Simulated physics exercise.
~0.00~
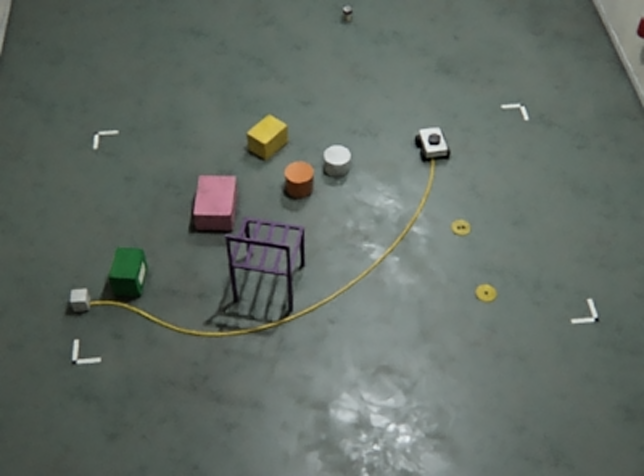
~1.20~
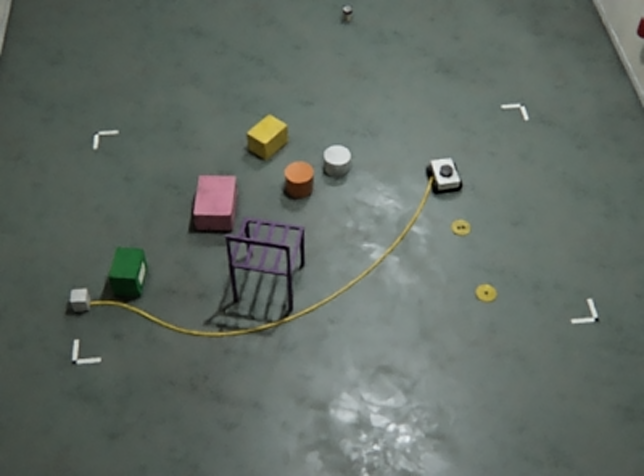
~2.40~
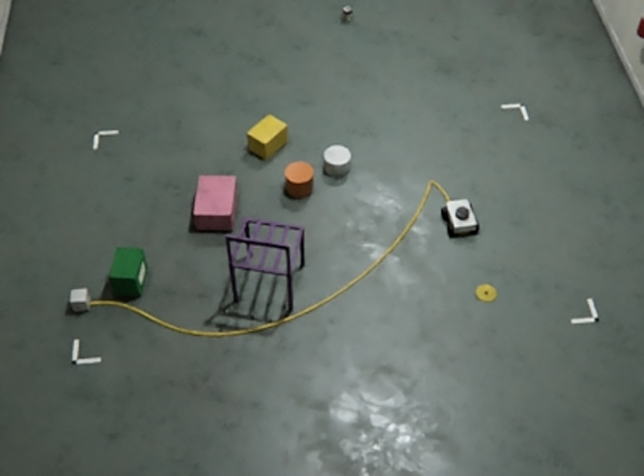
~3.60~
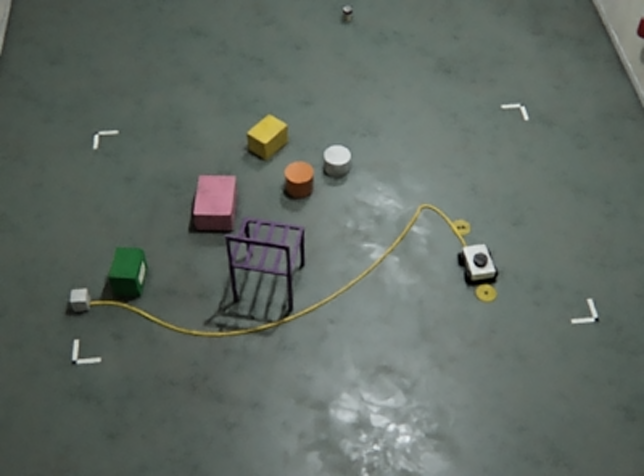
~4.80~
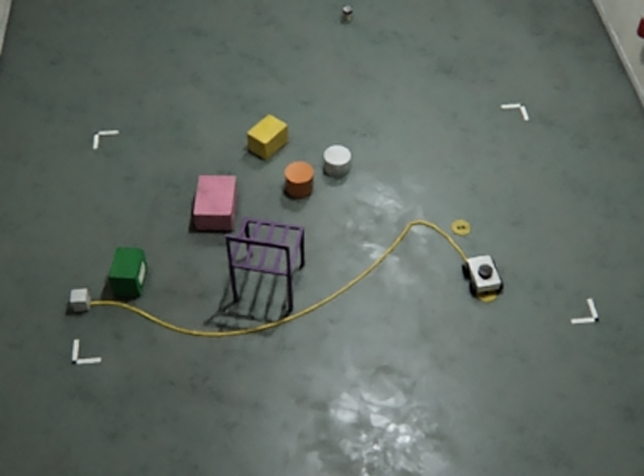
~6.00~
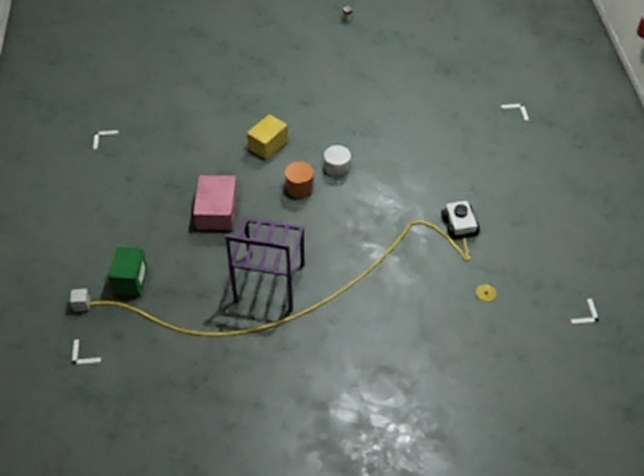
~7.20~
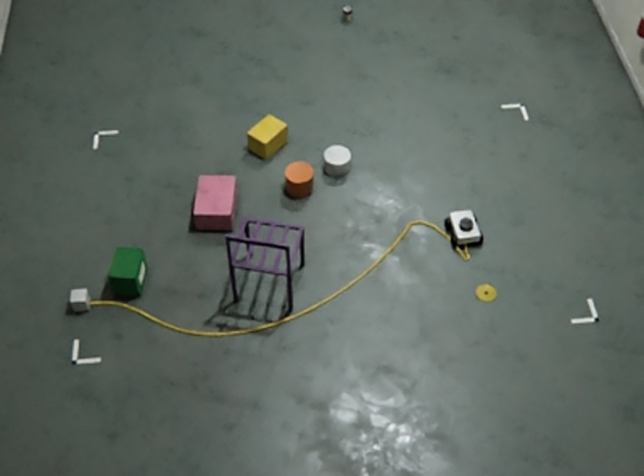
Purple chair frame and scattered crates staying put as a small white cart trailing a yellow lead rolls down, then partway back.
